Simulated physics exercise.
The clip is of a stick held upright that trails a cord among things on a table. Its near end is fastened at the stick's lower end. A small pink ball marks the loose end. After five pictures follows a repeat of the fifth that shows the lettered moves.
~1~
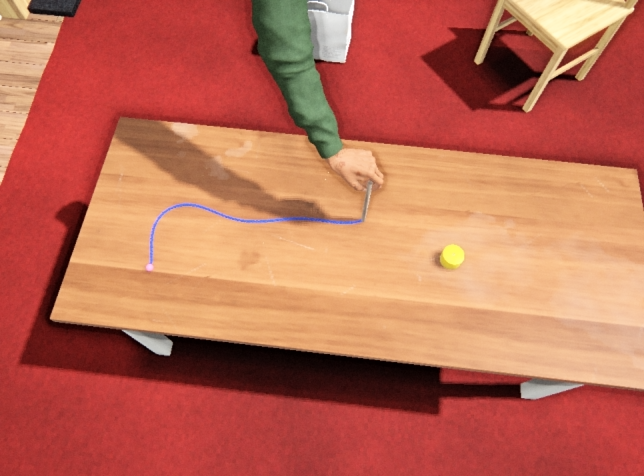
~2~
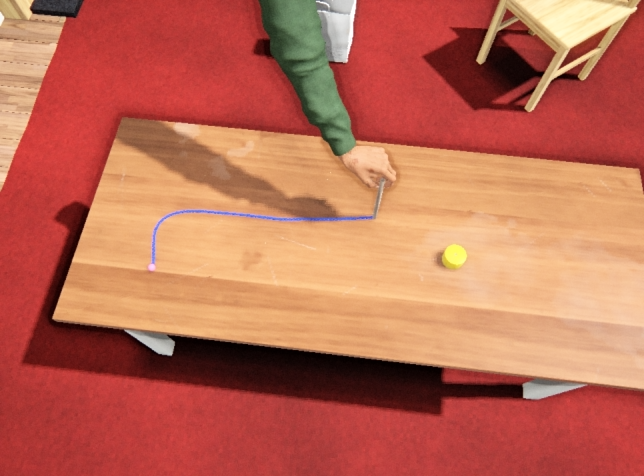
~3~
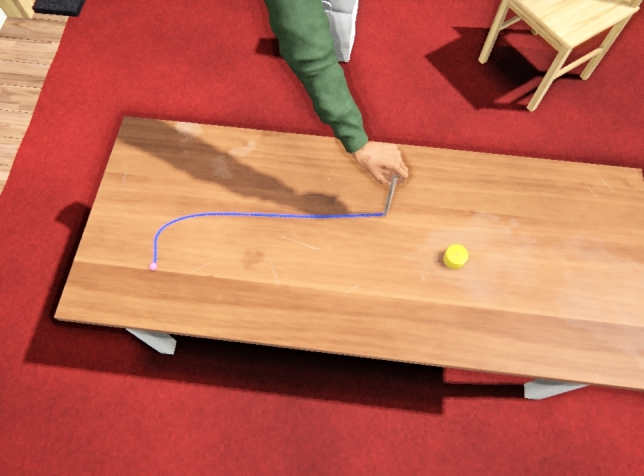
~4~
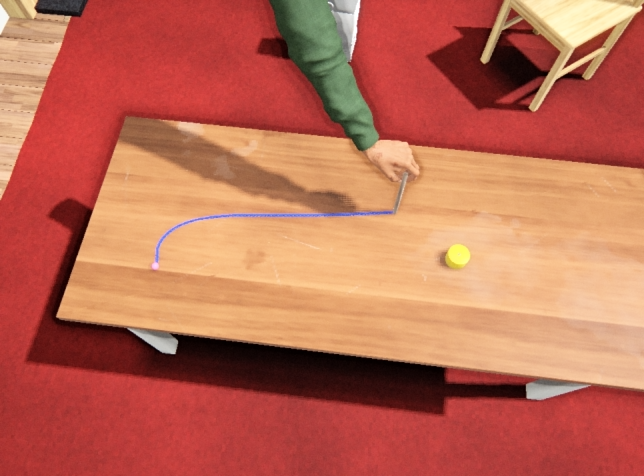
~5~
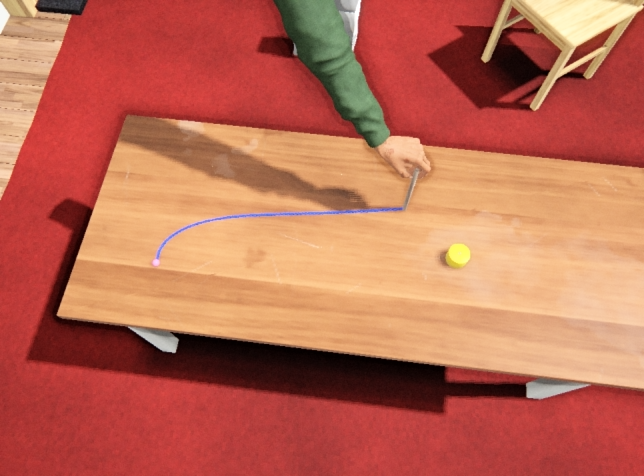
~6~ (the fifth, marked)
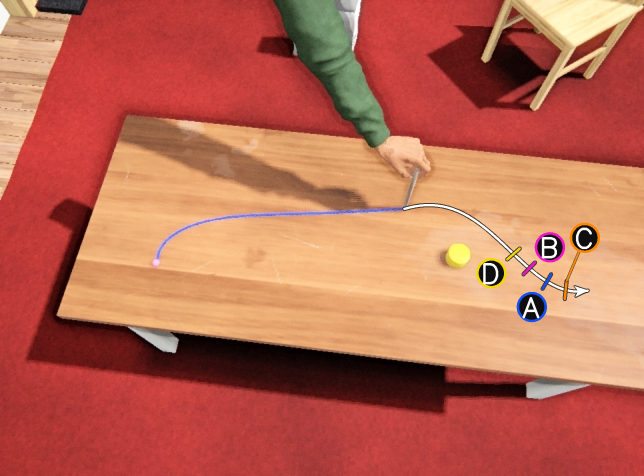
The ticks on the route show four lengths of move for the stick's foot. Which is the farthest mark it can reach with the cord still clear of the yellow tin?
B.
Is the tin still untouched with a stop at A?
No.
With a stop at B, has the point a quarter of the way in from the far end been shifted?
Yes.
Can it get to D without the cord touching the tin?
Yes.
On the marked copy, A at (547, 282); B at (529, 268); C at (566, 290); D at (514, 254); the route from (404, 209) via (496, 238) to (588, 291).
Taking B. A third of the way, foot of the stick (453, 210), middle of the cord (318, 216), free end (187, 238).
Two thirds of the way, foot of the stick (495, 237), middle of the cord (358, 219), free end (226, 229).
When it is over, foot of the stick (529, 269), middle of the cord (391, 230), free end (259, 225); nothing has been touched.
As for the rest, A brings the cord against the tin; C brings the cord against the tin; D is safe but short.
